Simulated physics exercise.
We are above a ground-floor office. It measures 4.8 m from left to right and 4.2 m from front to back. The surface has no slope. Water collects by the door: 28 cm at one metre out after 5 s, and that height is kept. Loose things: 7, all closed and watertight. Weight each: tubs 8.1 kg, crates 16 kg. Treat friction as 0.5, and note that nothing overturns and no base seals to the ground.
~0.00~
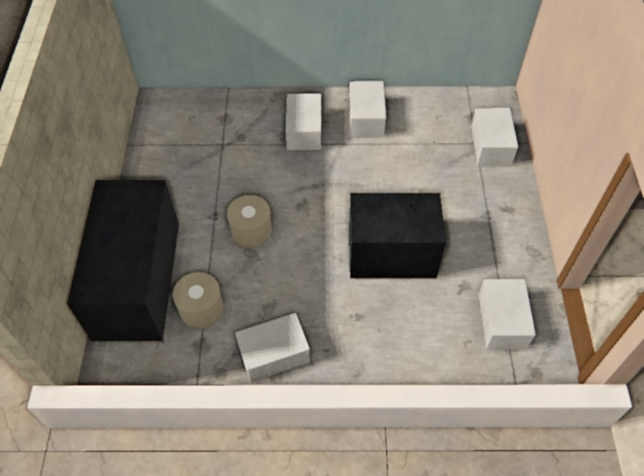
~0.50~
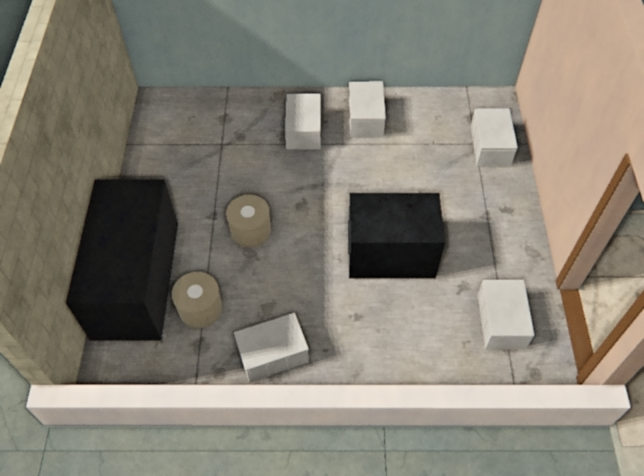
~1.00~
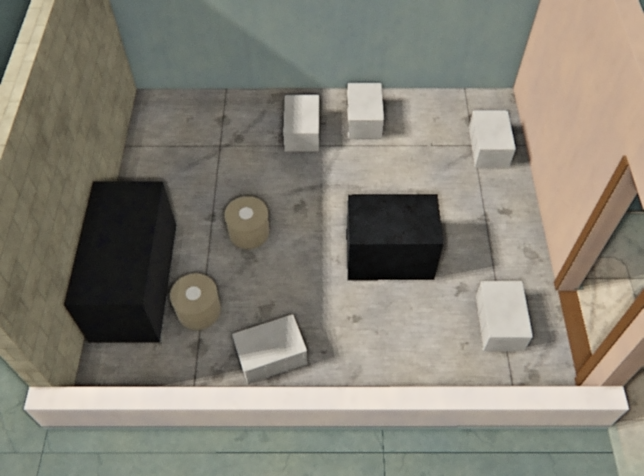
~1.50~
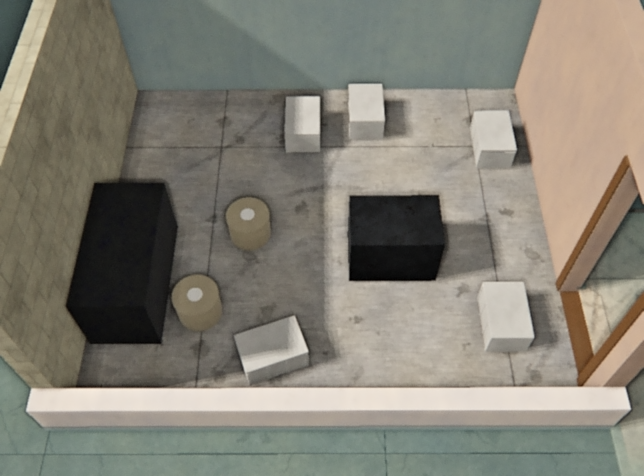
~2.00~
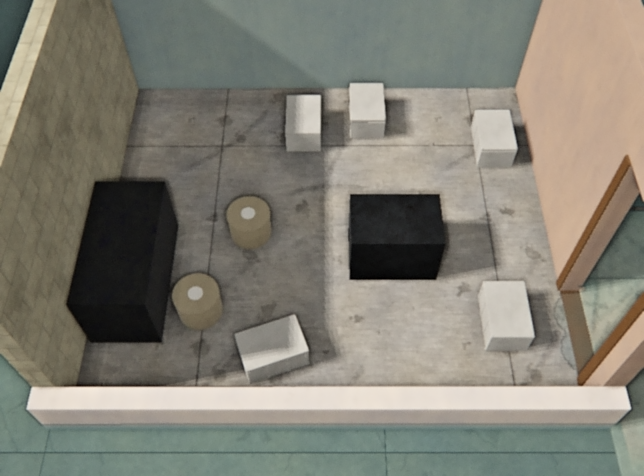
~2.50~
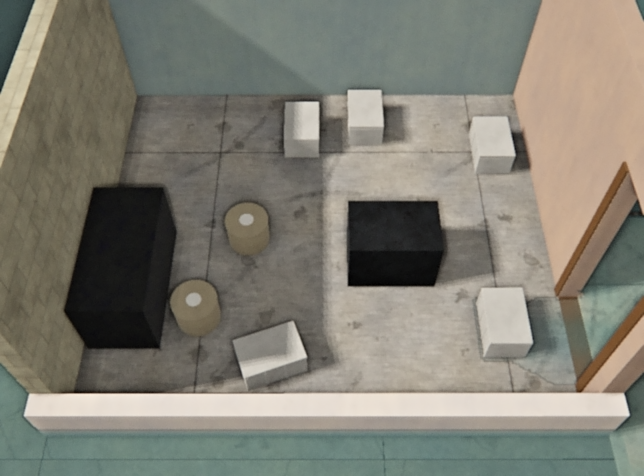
Teal water spreading across the ground outside a small room, then edging in through the doorway while the furniture stays still.
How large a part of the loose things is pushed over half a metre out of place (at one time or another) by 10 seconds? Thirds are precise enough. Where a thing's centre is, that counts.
It looks set to land in the middle band, a third to two thirds.
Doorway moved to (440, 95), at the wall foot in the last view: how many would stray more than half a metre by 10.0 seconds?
The count would be 4.
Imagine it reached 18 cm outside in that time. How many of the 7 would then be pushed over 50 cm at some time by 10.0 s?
The count would be 1.
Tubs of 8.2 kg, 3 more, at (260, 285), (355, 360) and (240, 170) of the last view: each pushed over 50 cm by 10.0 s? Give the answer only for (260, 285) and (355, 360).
Above the limit, then above the limit.
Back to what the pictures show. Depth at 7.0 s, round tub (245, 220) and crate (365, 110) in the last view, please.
Around 4 cm and 3 cm.
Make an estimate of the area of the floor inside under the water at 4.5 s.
Somewhere around 5.0 m2, roughly.
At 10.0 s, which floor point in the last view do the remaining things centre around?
Mean floor pixel: About (302, 148).
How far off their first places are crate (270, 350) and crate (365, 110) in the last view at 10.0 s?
200 cm, 0 cm.
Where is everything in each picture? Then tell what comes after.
The first picture shows a tub at (196, 292) rests on the ground; a crate at (304, 112), on the bottom; 0.0 m2 under water; 0 of 7 have shifted.
The second picture shows a tub at (195, 292), on the bottom; a crate at (303, 112) rests on the ground; 0.0 m2 under water; 0 of 7 have shifted.
The third picture shows a tub at (194, 294) rests on the ground; a crate at (301, 114) rests on the ground; 0.0 m2 under water; 0 of 7 have shifted.
The fourth picture shows a tub at (195, 295) rests on the ground; a crate at (303, 115), on the bottom; water covers 0.0 m2; 0 of 7 have shifted.
The fifth picture shows a tub at (196, 294) rests on the ground; a crate at (303, 114), on the bottom; 0.0 m2 under water; 0 of 7 have shifted.
The sixth picture shows a tub at (194, 300) rests on the ground; a crate at (302, 120) rests on the ground; 0.4 m2 under water; 0 of 7 have shifted.
After 3.5 s 0 of 7 are over 50 cm from their spots; 0 afloat.
After 4.5 s 1 of 7 are over 50 cm from their spots; 0 afloat.
After 7.0 s 2 of 7 are over 50 cm from their spots; 2 afloat.
After 10.0 s 4 of 7 are over 50 cm from their spots, and 4 have been at some point; 3 afloat.
